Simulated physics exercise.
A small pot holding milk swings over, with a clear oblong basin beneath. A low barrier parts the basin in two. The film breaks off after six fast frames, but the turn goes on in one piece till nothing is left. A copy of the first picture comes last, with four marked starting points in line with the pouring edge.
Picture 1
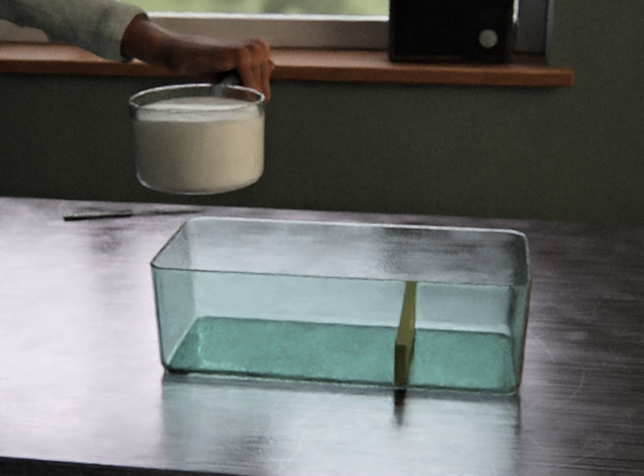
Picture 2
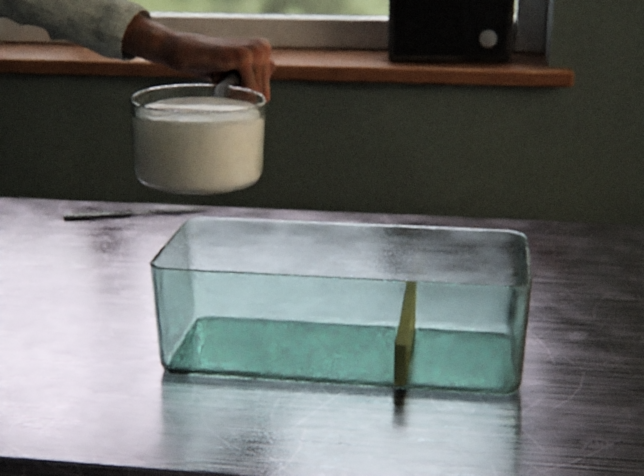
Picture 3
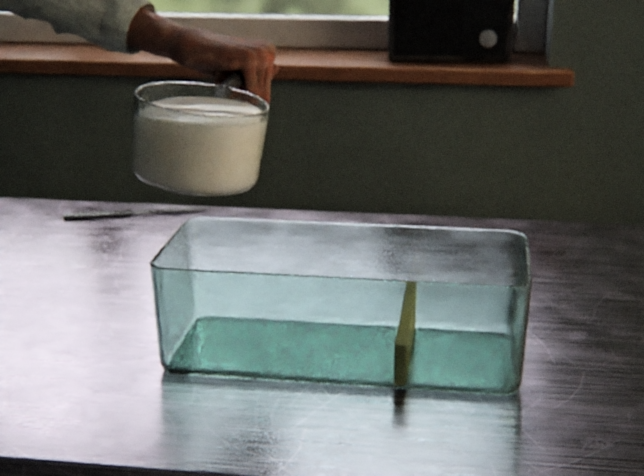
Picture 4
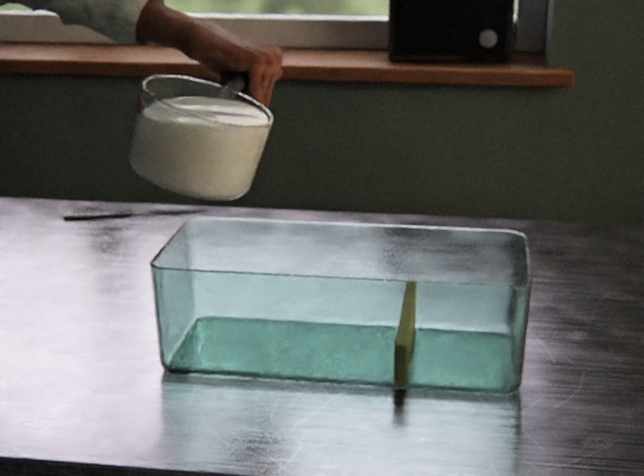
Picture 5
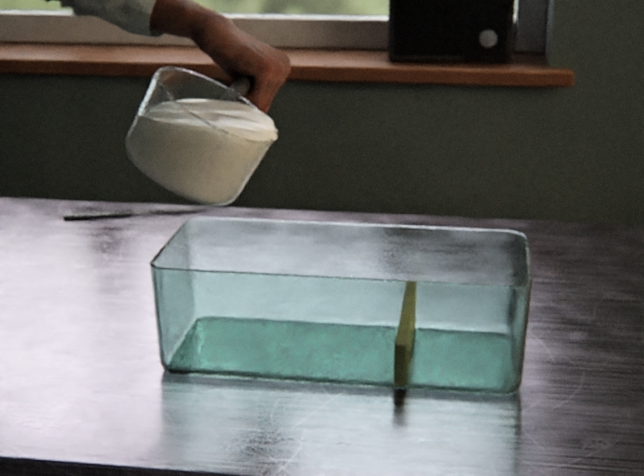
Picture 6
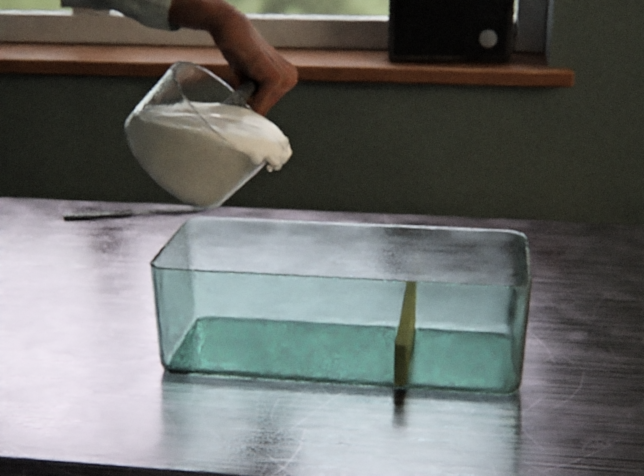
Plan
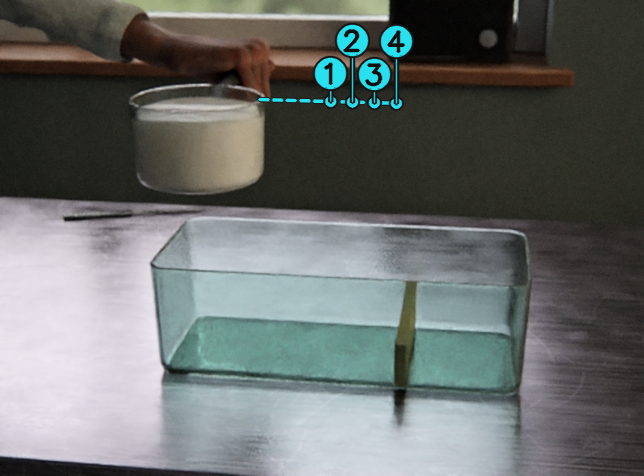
A hand holds a clear glass pot of white milk above a dark, glossy table, seen from slightly above in a steady view, with a wooden windowsill behind. Below sits an oblong, green-tinted glass basin with a darker green base and a low yellowish barrier right of centre. The hand tilts the pot rightward, slowly then more steeply, until milk bulges just over its lip.
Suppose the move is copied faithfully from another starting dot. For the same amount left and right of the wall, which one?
Best: 3.
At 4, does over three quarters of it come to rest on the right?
No, it does not.
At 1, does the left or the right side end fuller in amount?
The left one.
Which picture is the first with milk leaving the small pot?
Picture 5.
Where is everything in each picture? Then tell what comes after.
Upright, lip at (259, 99); basin from (161, 368) to (521, 392); top of the wall at (406, 314); nothing has left yet.
Tipped about 2°, lip at (261, 101); nothing has left yet.
Tipped about 8°, lip at (265, 109); nothing has left yet.
Tipped about 18°, lip at (269, 120); nothing has left yet.
Tipped about 31°, lip at (272, 137); milk is over the lip, down to (272, 137).
Tipped about 45°, lip at (270, 155); milk is over the lip, down to (278, 167).
On the marked copy, 1 at (330, 101); 2 at (352, 102); 3 at (374, 102); 4 at (396, 103).
If 1 is chosen, about 79 % ends left of the wall and 17 % right of it; 3 % is lost outside.
If 2 is chosen, about 66 % ends left of the wall and 31 % right of it; 4 % is lost outside.
If 3 is chosen, about 51 % ends left of the wall and 47 % right of it.
If 4 is chosen, about 37 % ends left of the wall and 61 % right of it.
